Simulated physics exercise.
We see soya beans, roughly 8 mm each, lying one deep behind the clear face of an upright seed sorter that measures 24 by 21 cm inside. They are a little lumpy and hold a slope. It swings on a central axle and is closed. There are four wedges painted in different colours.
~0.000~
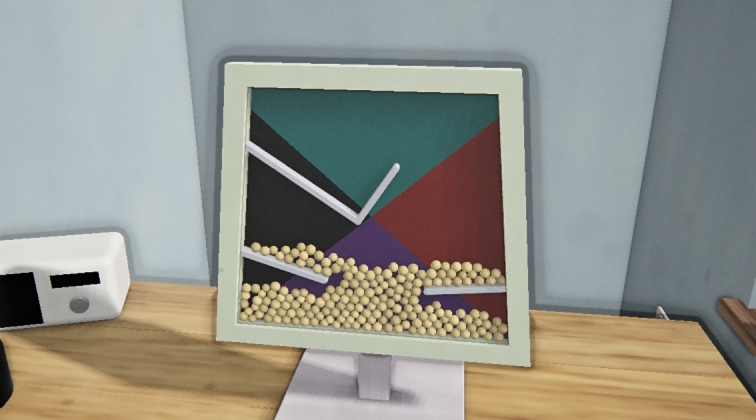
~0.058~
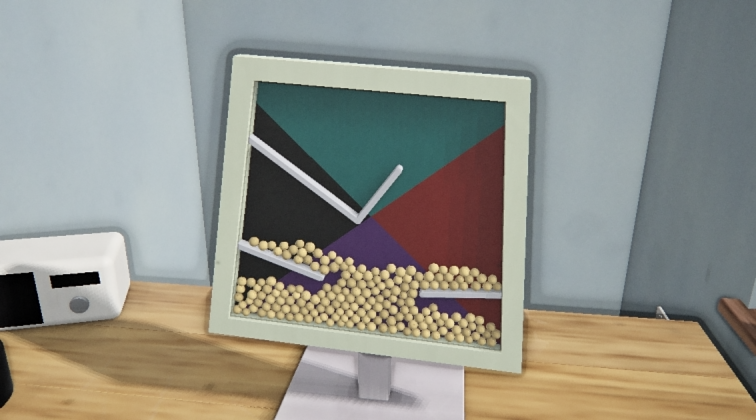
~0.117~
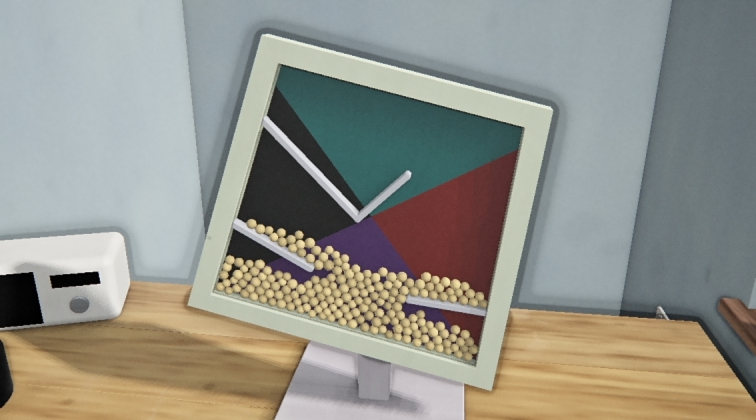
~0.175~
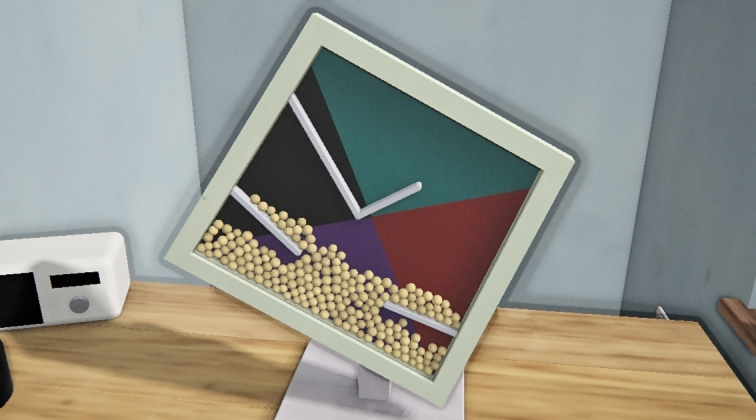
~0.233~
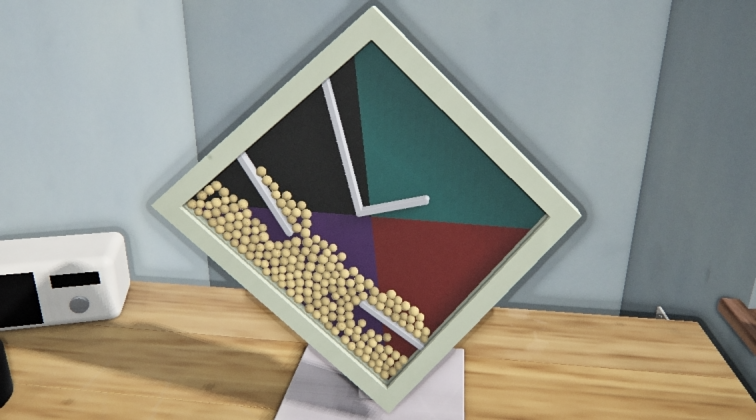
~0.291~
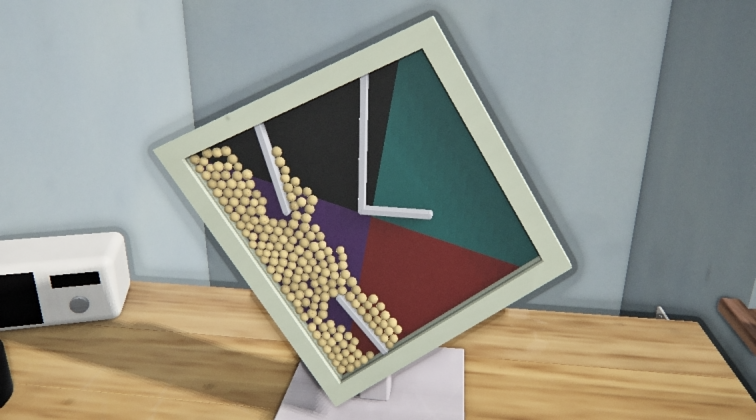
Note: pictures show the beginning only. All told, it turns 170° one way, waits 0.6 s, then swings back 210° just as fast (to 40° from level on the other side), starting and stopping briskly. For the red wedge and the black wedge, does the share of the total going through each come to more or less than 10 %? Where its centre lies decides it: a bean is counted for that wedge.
Red: Less; black: More than 10 %.
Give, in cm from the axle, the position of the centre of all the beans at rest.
Offset approx. 2 cm right, 7 cm below.
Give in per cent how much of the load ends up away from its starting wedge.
Around 35 percent.
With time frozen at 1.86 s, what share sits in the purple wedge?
Around 15 percent.
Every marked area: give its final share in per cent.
Red wedge 0, purple wedge 70, turquoise wedge 0, black wedge 30.
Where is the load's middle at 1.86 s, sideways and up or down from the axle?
I'd put it near 4 centimetres to the right and 5 centimetres below.
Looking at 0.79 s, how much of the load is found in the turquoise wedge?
Close to 40 per cent of the load.
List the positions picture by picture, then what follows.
In the first frame, level; about 190 beans; load centre (369, 298); top bean (301, 247); red (459, 229), purple (371, 292), turquoise (371, 134), black (286, 219).
In the second frame, turned 3° clockwise; load centre (365, 298); top bean (300, 244).
In the third frame, turned 13° clockwise; load centre (352, 296); top bean (251, 224); wall ends (407, 175), (409, 298), (311, 267).
In the fourth frame, turned 28° clockwise; load centre (333, 289); top bean (255, 200).
In the fifth frame, turned 43° clockwise; load centre (315, 277); top bean (261, 172).
In the sixth frame, turned 58° clockwise; load centre (301, 262); top bean (276, 152); red (409, 290), purple (302, 253), turquoise (444, 177), black (317, 146).
By 0.79 s, it stands 170° clockwise; the beans' middle is 5 cm left of and 3 cm below the centre; red 35 %, purple 20 %, turquoise 40 %.
By 1.86 s, it stands 65° clockwise; the beans' middle is 4 cm right of and 5 cm below the centre; red 45 %, purple 15 %, turquoise 40 %.
By 2.33 s, it stands 40° anticlockwise; the beans' middle is 4 cm right of and 5 cm below the centre; red 20 %, purple 60 %, turquoise 5 %, black 15 %.
Settled by 3.2 s, it stands 40° anticlockwise; red 0 %, purple 70 %, turquoise 0 %, black 30 %.
